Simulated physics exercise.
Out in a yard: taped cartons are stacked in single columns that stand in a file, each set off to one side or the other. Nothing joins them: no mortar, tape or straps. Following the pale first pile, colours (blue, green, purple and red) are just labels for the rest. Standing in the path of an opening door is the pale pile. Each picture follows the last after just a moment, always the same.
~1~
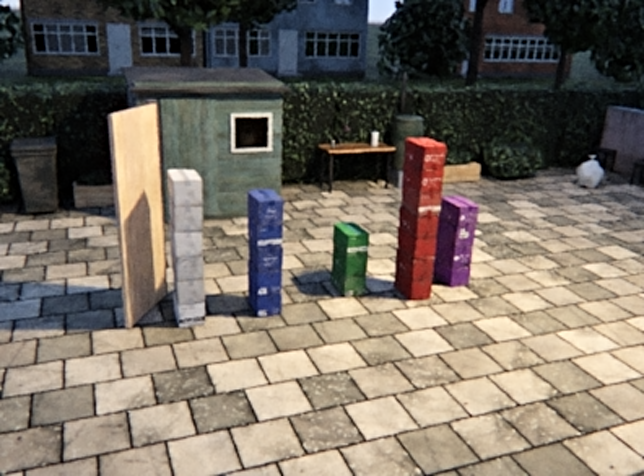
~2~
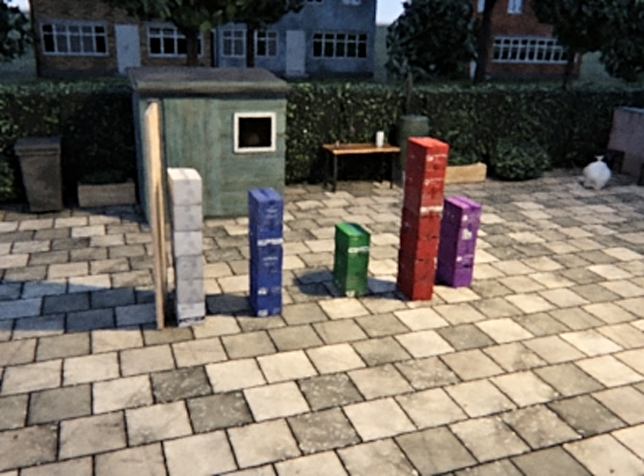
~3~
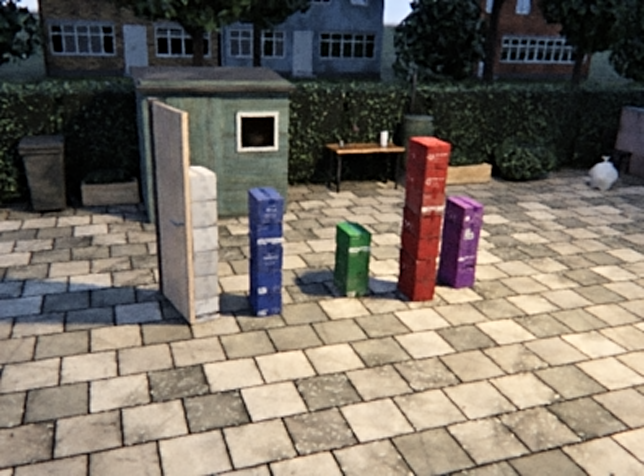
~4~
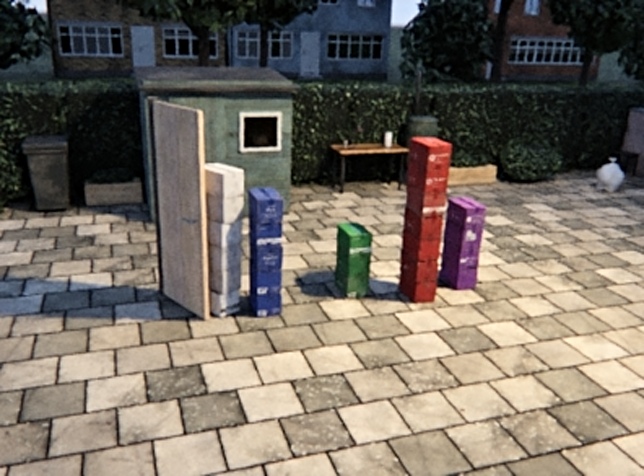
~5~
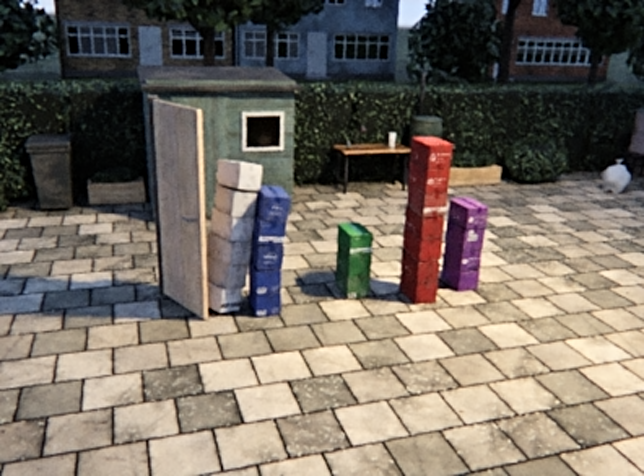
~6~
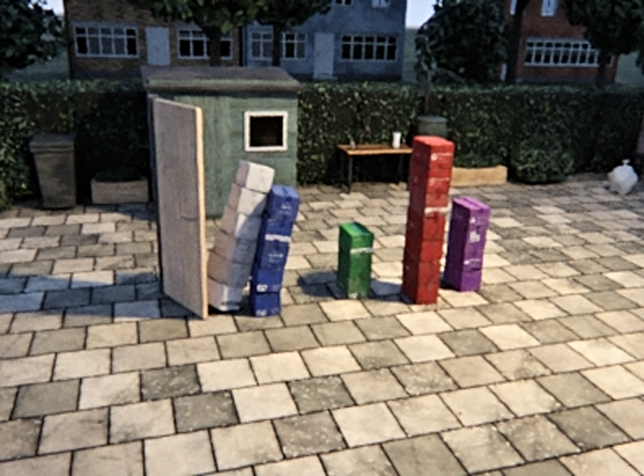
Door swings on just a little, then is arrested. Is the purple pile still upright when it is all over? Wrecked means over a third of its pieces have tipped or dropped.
Yes.
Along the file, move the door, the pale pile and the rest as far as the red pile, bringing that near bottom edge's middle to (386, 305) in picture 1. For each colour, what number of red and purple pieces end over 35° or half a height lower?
I'd count red at 0 and purple at 0.
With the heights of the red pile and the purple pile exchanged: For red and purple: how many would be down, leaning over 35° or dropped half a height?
Pile by pile: Red 0; purple 0.
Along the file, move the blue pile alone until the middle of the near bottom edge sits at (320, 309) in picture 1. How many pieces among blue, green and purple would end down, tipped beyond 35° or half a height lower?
Blue 0, green 0, purple 0.
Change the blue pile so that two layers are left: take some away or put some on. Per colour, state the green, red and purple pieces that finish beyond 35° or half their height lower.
The end counts by colour are green 0, red 0 and purple 0.
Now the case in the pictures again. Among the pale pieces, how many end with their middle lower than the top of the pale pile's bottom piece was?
Counting them up gives 6.
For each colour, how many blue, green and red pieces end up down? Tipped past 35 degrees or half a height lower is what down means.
Once everything settles, the down count is blue 5, green 2 and red 0.
Soon after the last picture, 6 of the pale pile down; none of the 4 purple cartons down (0 of 19 in all colours); top purple carton unmoved; top blue carton leaning well over, half its height lower.
A little later, 6 of the pale pile down; none of the 4 purple cartons down (5 of 19 in all colours); top purple carton unmoved; top blue carton leaning steeply, some two heights lower.
At rest, 6 of the pale pile down; none of the 4 purple cartons down (7 of 19 in all colours); top purple carton unmoved; top green carton upside down. As the last picture would show them, middles, top purple carton near (470, 214), top green carton near (427, 270).
